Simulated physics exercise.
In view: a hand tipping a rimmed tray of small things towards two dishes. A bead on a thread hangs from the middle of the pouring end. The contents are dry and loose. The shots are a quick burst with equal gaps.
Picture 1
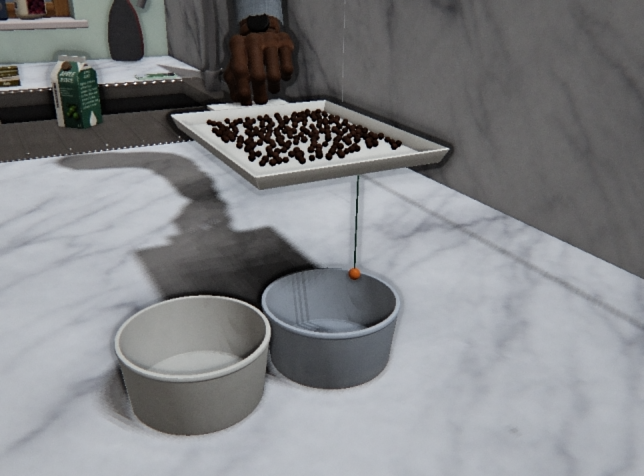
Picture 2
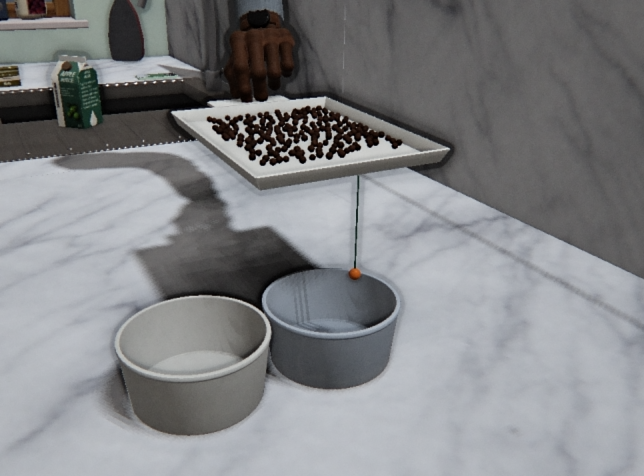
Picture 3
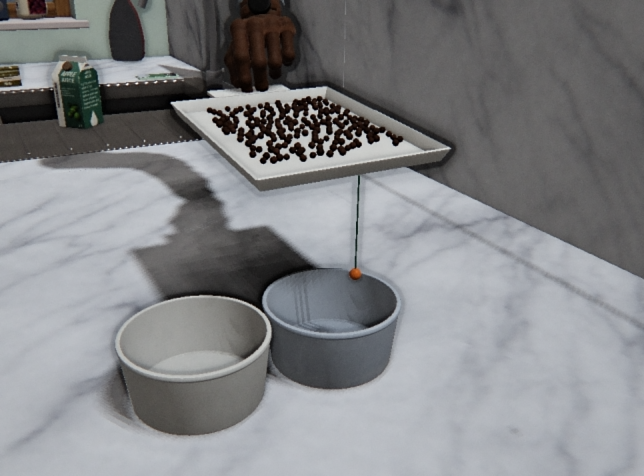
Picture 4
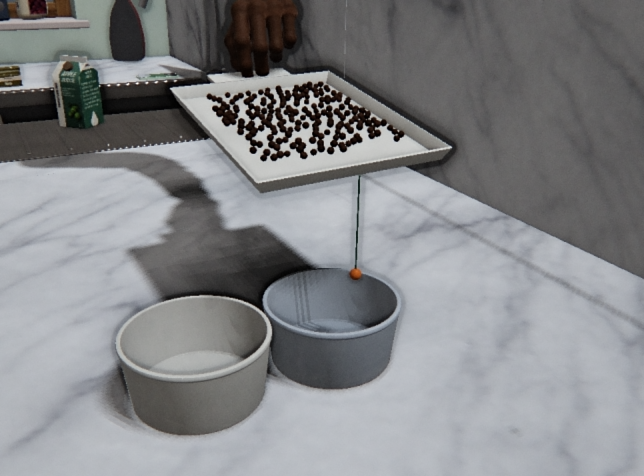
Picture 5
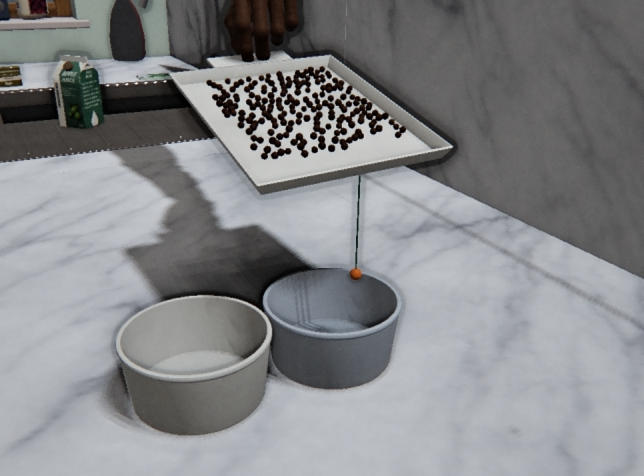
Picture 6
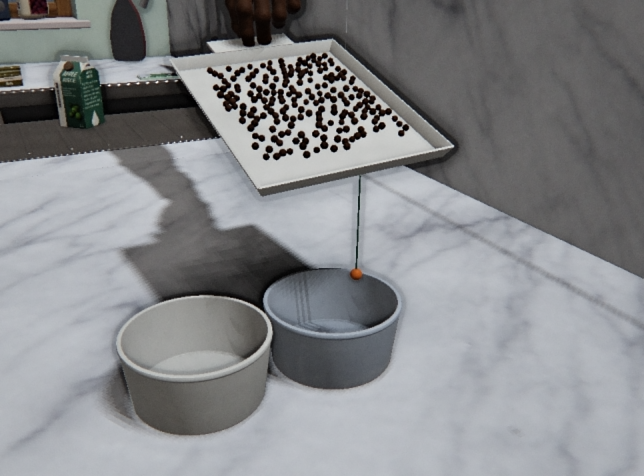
A dark hand raised the back of a pale rimmed tray of small brown berries above two empty dishes, tilting it gradually towards its front left corner, and some berries shifted slightly across it.
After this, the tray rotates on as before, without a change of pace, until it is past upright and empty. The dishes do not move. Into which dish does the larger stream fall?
It favours the right-hand dish.
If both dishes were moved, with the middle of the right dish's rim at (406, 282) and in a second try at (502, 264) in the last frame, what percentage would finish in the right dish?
First some 20, then 0 per cent.
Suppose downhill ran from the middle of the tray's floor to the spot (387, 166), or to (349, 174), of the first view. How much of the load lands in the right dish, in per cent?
In turn 10 and 50 in a hundred.
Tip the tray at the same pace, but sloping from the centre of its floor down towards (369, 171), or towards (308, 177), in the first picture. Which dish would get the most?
At the first place the dish on the right, at the second the right one.
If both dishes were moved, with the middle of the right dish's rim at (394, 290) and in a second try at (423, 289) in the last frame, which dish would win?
The first try: The dish on the left. The second: The dish on the left.
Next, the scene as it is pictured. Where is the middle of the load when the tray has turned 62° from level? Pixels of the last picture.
Close to (323, 192).
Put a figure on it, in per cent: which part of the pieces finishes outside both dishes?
Roughly 30 in a hundred.
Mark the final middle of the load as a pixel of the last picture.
Roughly at (328, 363).
Soon, tray tipped steeply; about half on the tray; a small part in the left dish; about a quarter in the right dish; a small part outside both; a small part in the air.
A while on, tray tipped past a quarter turn; a small part in the left dish; about two thirds in the right dish; about a quarter outside both; a stray few in the air.
Towards the end, tray tipped past a quarter turn; a small part in the left dish; about two thirds in the right dish; about a quarter outside both; a stray few in the air.
Finally, tray tipped past a quarter turn; a small part in the left dish; about two thirds in the right dish; about a quarter outside both; a stray few in the air.
